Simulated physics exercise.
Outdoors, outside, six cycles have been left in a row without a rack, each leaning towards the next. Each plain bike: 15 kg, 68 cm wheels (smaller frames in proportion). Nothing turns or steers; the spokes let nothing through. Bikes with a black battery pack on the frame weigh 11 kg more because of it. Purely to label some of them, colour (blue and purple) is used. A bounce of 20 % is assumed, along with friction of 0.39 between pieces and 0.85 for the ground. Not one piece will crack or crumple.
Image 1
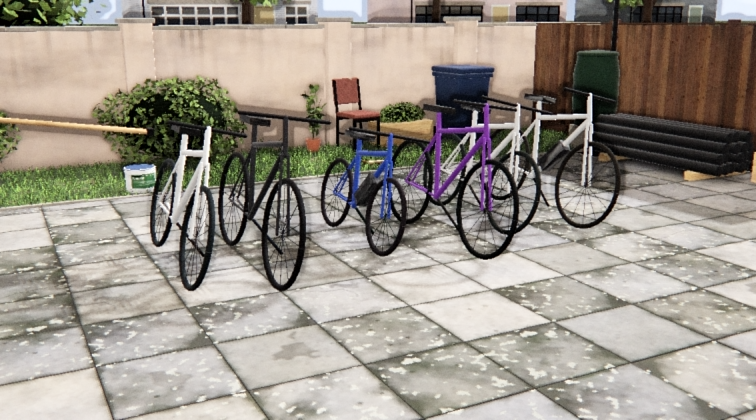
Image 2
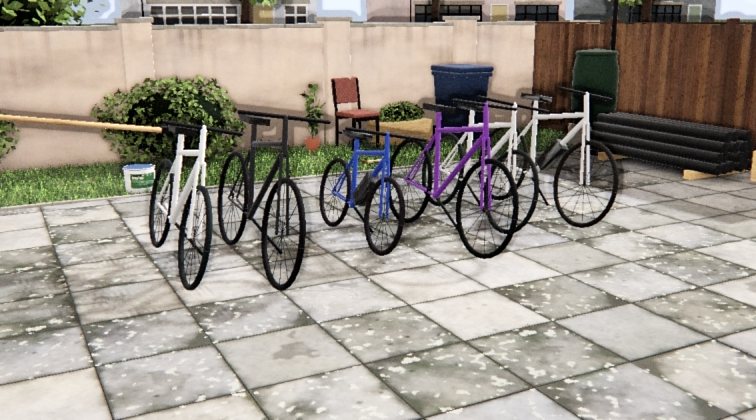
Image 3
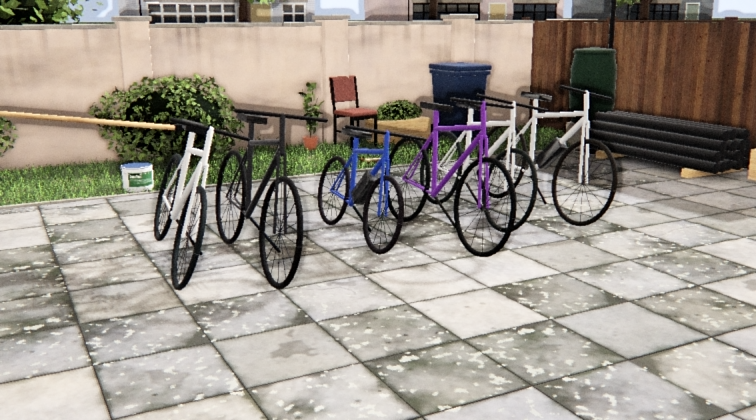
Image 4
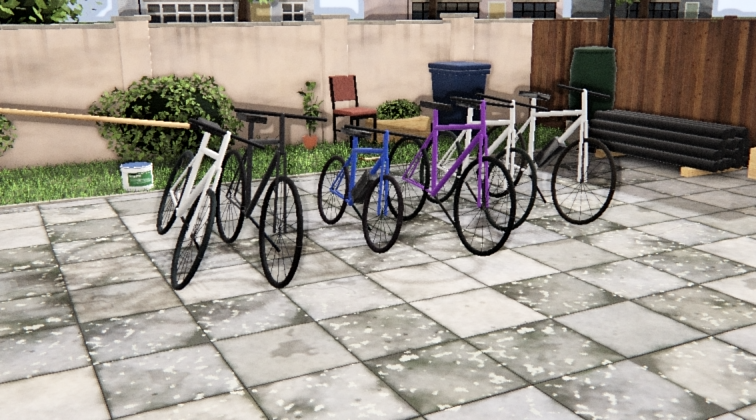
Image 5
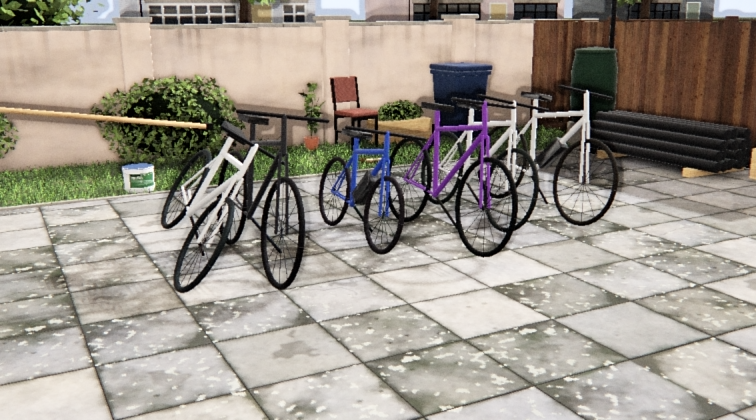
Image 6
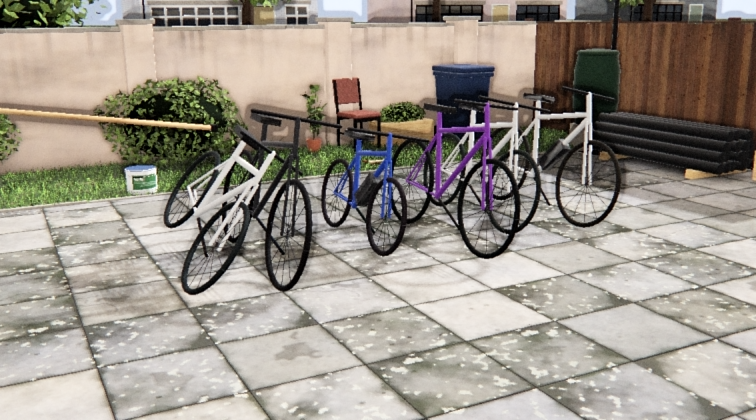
White bicycle at left tilting right against the black one beside it as a wooden pole pushes in from the left.
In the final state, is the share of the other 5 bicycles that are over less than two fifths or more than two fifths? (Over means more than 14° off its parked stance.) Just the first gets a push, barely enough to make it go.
The share is upwards of two fifths.
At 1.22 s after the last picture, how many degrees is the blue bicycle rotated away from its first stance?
Near 40 degrees from where it started.
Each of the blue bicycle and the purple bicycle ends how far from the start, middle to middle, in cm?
The blue one ends 60 cm from its start and the purple one 60 cm.
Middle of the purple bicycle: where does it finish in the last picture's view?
It settles close to (525, 200) in the last view.
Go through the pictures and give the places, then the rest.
In the first picture (we follow the side turned to the camera), pole end (150, 132) 11 cm from the first bicycle; blue bicycle (407, 202); purple bicycle (417, 165); no other piece has moved.
In the second picture, pole end (165, 131) pushing; blue bicycle (405, 201).
In the third picture, pole end (178, 128) pushing; blue bicycle (404, 200); no other piece has moved.
In the fourth picture, pole end (193, 127) pushing; blue bicycle (404, 199); no other piece has moved.
In the fifth picture, pole end (209, 127) pushing; blue bicycle (405, 200); no other piece has moved.
In the sixth picture, pole end (214, 129) stopped; blue bicycle (407, 201); purple bicycle (418, 165); steepest lean 4°, the bicycle at (312, 216); one has shifted.
Then, 0.68 s on from the sixth picture, 1 of the 5 other bicycles over.
Then, 1.22 s on from the sixth picture, 2 of the 5 other bicycles over; blue bicycle tipped 38°; purple bicycle tipped 8°.
Then, 2.06 s on from the sixth picture, 5 of the 5 other bicycles over; purple bicycle tipped 63°; blue bicycle tipped 58°.
Then, 2.48 s on from the sixth picture, 5 of the 5 other bicycles over; purple bicycle tipped 74°; blue bicycle tipped 59°.
Finally, 5 of the 5 other bicycles over; purple bicycle tipped 74°; blue bicycle tipped 59°. That is 100 per cent. Not one is left standing. Seen by the last camera, middles, purple bicycle near (525, 200), blue bicycle near (439, 193).
